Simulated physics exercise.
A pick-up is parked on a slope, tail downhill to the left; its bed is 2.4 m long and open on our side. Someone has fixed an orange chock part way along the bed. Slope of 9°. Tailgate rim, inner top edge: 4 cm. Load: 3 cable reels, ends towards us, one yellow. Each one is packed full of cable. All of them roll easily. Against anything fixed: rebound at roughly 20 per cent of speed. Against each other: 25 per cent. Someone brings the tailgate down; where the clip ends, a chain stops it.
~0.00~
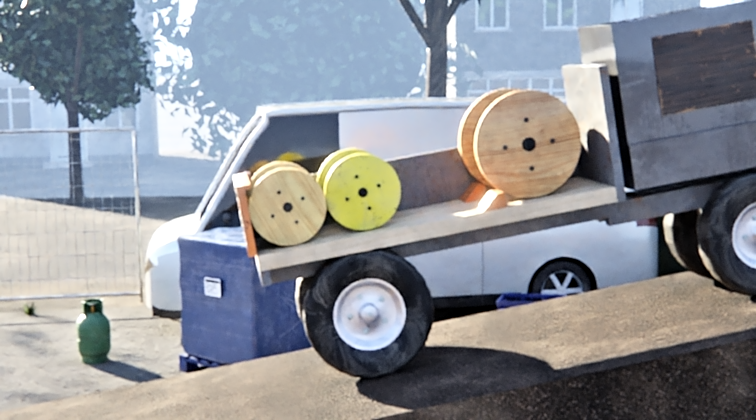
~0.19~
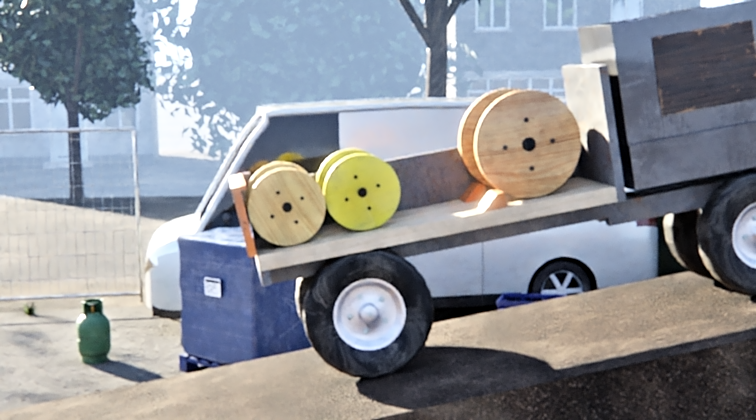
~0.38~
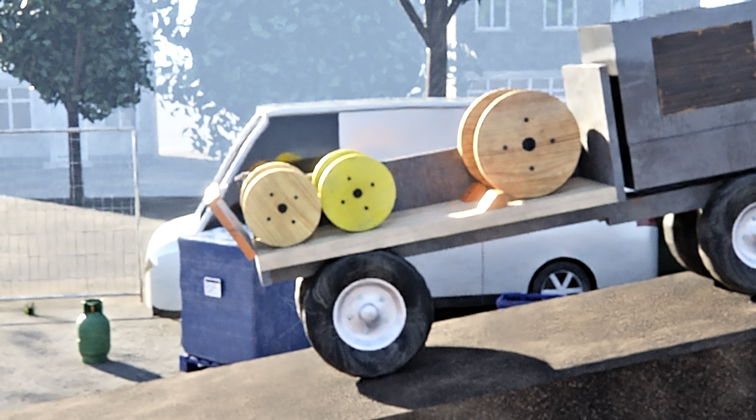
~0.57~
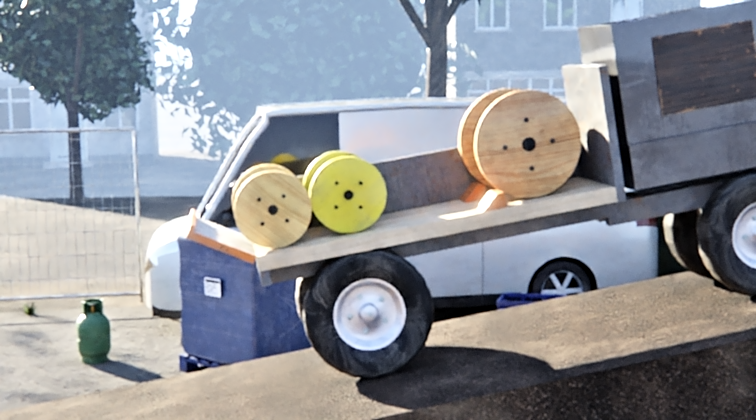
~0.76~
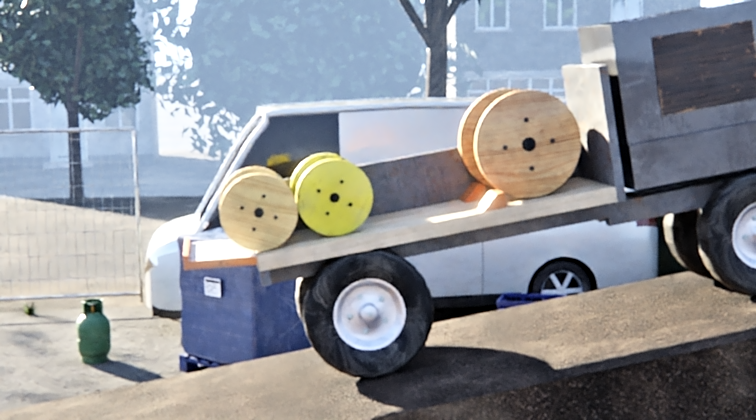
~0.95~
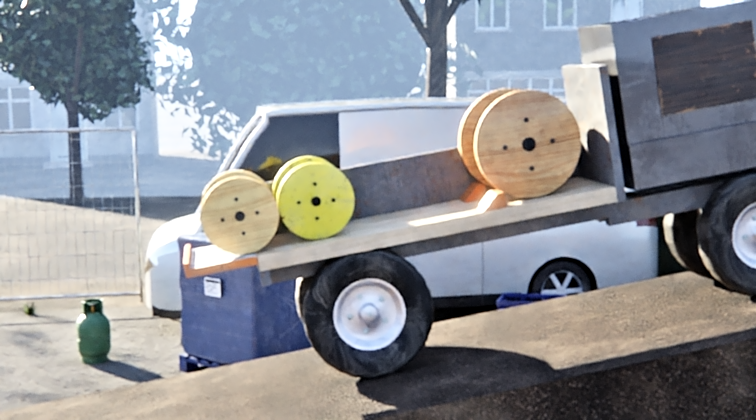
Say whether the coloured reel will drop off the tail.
It will go over the tailgate.
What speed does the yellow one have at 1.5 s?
0.8 m/s, give or take.
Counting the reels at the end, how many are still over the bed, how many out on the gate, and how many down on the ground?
The numbers run 1, 0, 2 in that sequence.
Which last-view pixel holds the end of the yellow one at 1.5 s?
It should be close to pixel (251, 214).
By 1.5 s, yellow is on the bed, 5 cm short of the hinge, rolling left; 1 of 3 is out.
By 2.2 s, yellow is dropping off the gate; 2 of 3 are out.
Finally (3.9 s), yellow is out on the ground; 2 of 3 are out.
